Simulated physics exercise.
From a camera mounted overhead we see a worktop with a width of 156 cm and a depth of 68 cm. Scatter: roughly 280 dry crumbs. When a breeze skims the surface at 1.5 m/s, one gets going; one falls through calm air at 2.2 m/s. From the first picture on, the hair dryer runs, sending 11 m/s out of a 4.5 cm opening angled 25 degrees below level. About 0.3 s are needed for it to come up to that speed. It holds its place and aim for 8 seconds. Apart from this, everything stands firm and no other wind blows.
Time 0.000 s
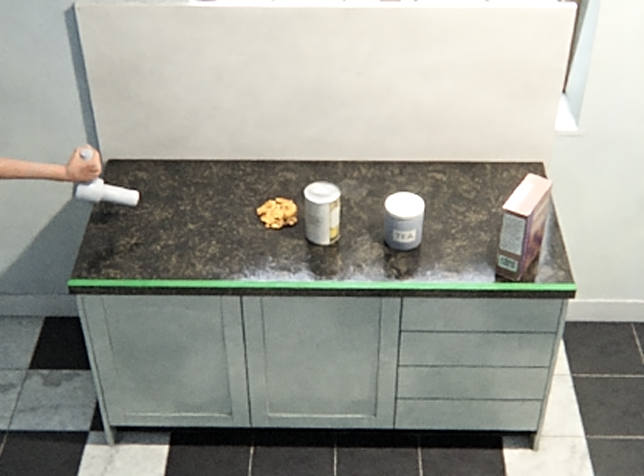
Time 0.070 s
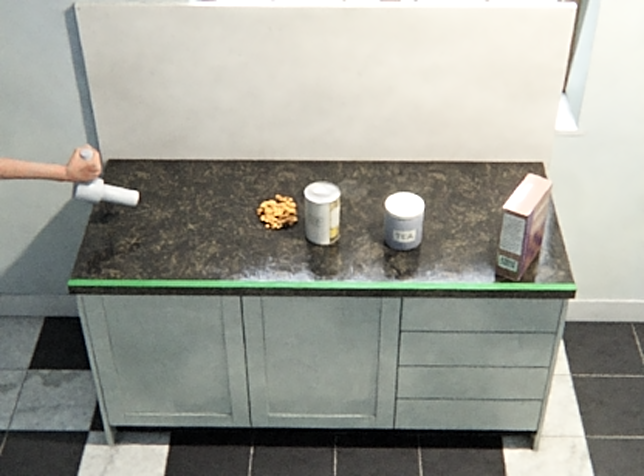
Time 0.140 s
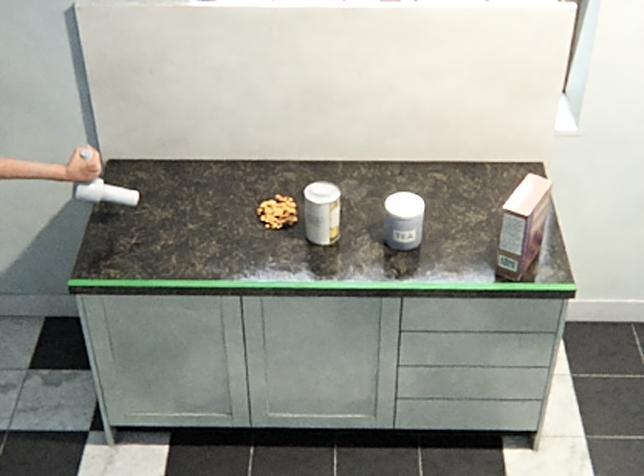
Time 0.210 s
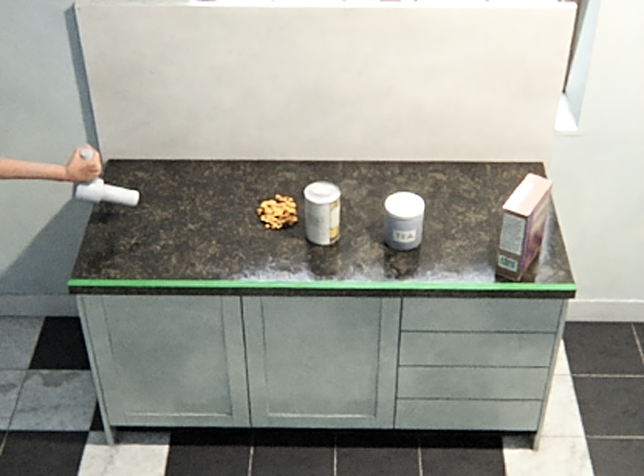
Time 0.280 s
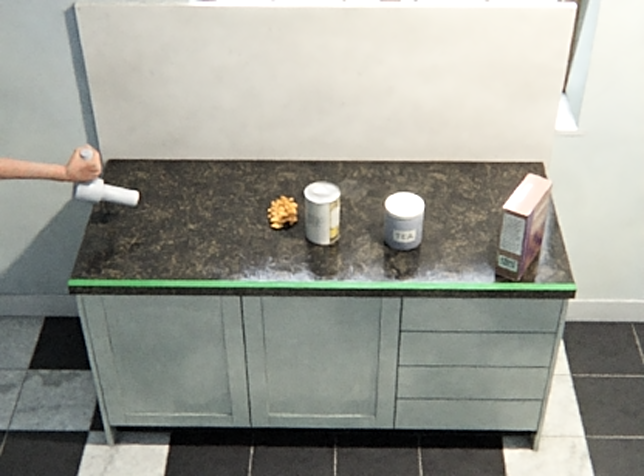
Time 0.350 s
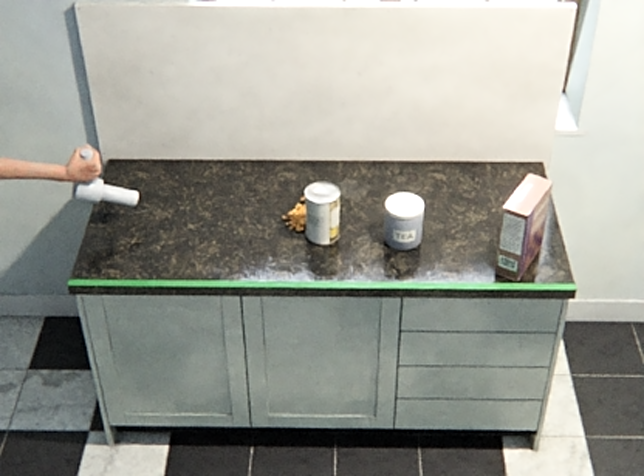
An arm reaches in from the left, holding a white hair dryer still over a dark speckled worktop on grey-green cabinets, seen from above in a room with a checkered floor. A pile of golden-brown crumbs, a pale tin, a white jar and a reddish box stand left to right behind a green front edge. The crumbs sit still at first, then shift right and slip partly behind the tin.
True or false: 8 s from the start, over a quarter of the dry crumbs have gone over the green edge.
False.
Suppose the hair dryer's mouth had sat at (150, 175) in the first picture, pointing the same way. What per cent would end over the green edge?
Then around 2 percent.
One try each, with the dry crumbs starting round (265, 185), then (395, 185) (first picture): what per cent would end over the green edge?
Roughly 0 %, then 0 %.
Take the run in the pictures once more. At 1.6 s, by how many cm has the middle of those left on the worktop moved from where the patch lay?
Around 85 cm from the start.
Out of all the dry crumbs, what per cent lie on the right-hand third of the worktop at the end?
I'd estimate around 2 per cent.
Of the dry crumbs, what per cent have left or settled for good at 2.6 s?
About 90 %.
After 1.6 s, 0 % are over the green edge; the middle of those still in play is near (534, 213); 49 % have settled or left.
After 2.6 s, 1 % are over the green edge; 89 % have settled or left.
After 4.4 s, 1 % are over the green edge; 95 % have settled or left.
After 8.0 s, at the end, 1 % are over the green edge.
